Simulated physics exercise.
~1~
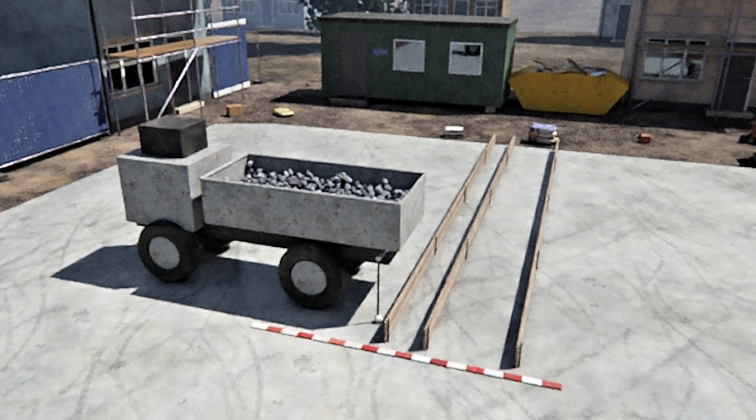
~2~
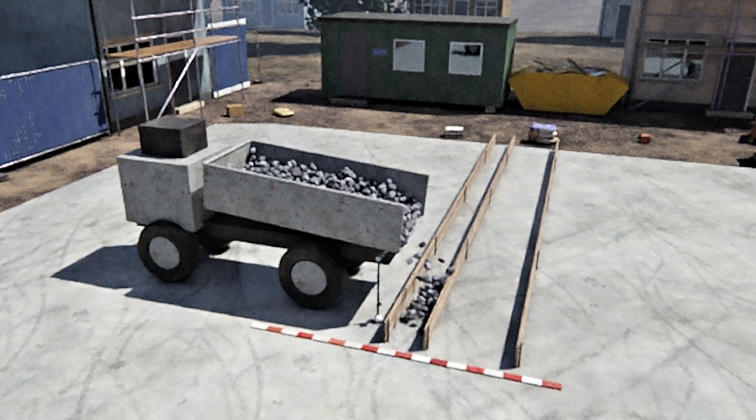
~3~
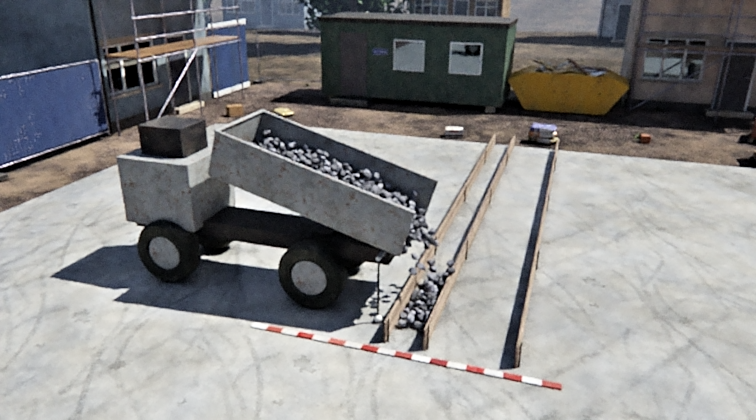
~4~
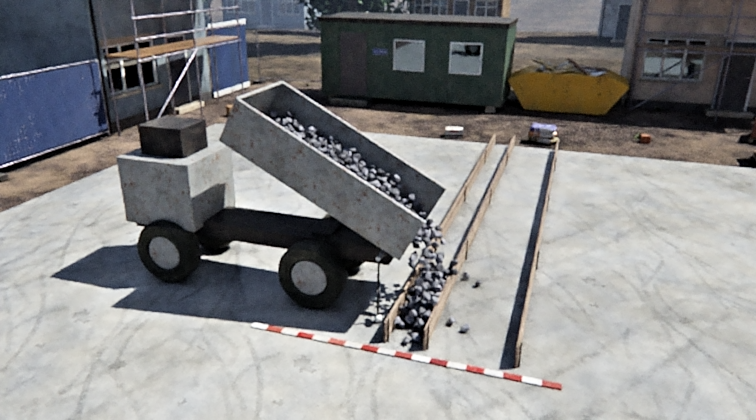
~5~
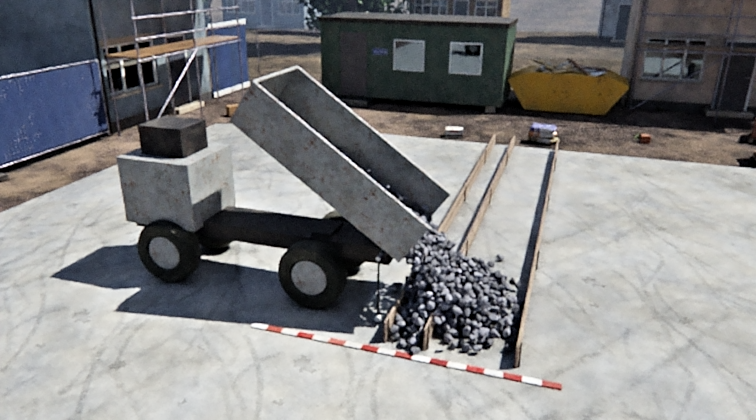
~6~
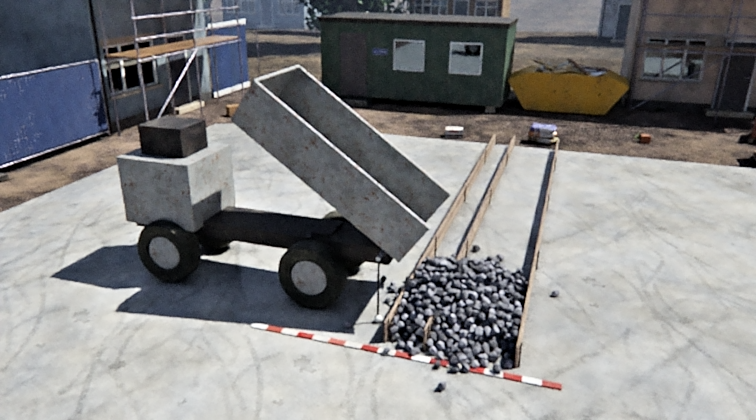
In this clip, a grey tipper truck on a concrete yard raises its stone-filled body, and dark rocks slide out to the right between low wooden planks, first slowly, then in a rush, until the tilted body is empty and the heap spreads across both bays.
